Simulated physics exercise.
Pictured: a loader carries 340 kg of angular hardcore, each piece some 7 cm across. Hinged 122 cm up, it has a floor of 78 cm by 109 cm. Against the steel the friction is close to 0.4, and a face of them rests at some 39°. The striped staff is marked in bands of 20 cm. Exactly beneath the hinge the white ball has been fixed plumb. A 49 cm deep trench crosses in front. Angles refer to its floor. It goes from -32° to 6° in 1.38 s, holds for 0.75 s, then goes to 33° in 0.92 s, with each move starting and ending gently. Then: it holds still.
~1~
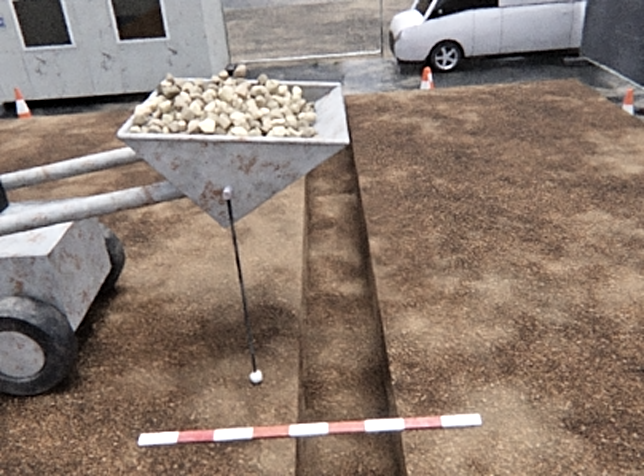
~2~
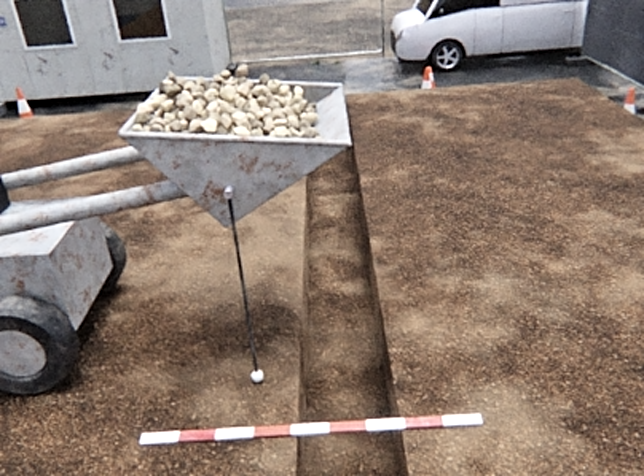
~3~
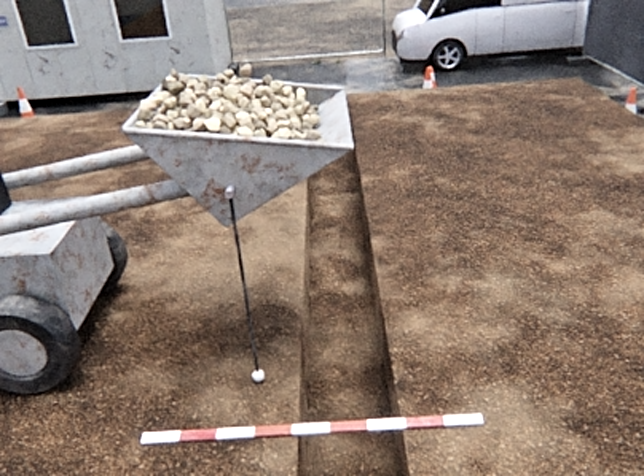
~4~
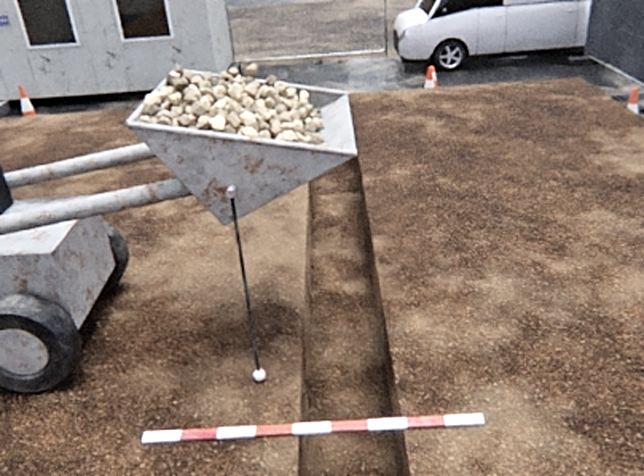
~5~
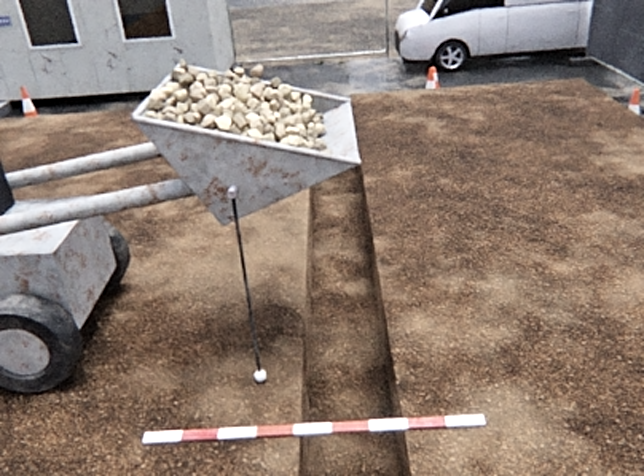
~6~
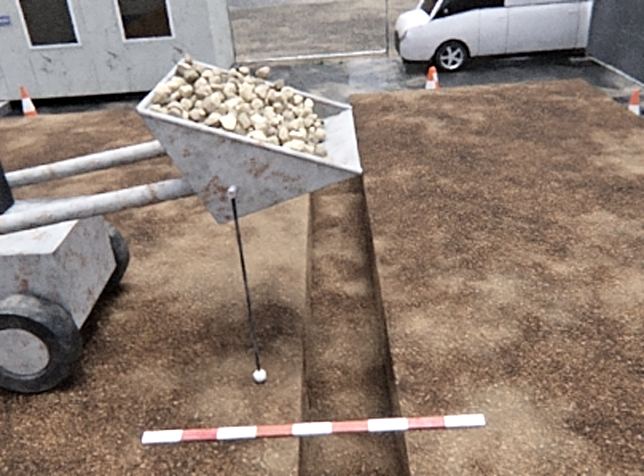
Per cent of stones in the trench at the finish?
Roughly 55 percent.
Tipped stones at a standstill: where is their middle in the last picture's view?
I'd put it close to (379, 354).
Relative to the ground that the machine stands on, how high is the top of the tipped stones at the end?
Roughly 22 cm above the ground.
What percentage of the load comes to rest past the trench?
45 per cent or so.
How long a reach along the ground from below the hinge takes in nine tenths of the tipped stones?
Roughly 120 cm out along the ground.
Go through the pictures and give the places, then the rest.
The bucket is at -32°, its lip at (348, 143); the top of the load is at (186, 84), in the first frame.
The bucket is at -31°, its lip at (350, 144); the top of the load is at (188, 83), in the second frame.
The bucket is at -29°, its lip at (353, 148); the top of the load is at (191, 80), in the third frame.
The bucket is at -26°, its lip at (356, 154); the top of the load is at (195, 77), in the fourth frame.
Lip at (360, 163), floor tilted -22°, highest stones at (195, 75), in the fifth frame.
Lip at (361, 172), floor tilted -17°, highest stones at (190, 72), in the sixth frame.
A little later the floor is at -0°; 100 % in the bucket; the foremost stones are at (323, 171).
Then the floor is at 6°; 99 % in the bucket; the foremost stones are at (359, 175).
Later still the floor is at 33°; 29 % in the bucket, 44 % in the trench, 27 % past the trench; the foremost stones are at (464, 324).
In the end the floor is at 33°; 0 % in the bucket, 57 % in the trench, 43 % past the trench; the foremost stones are at (543, 329).
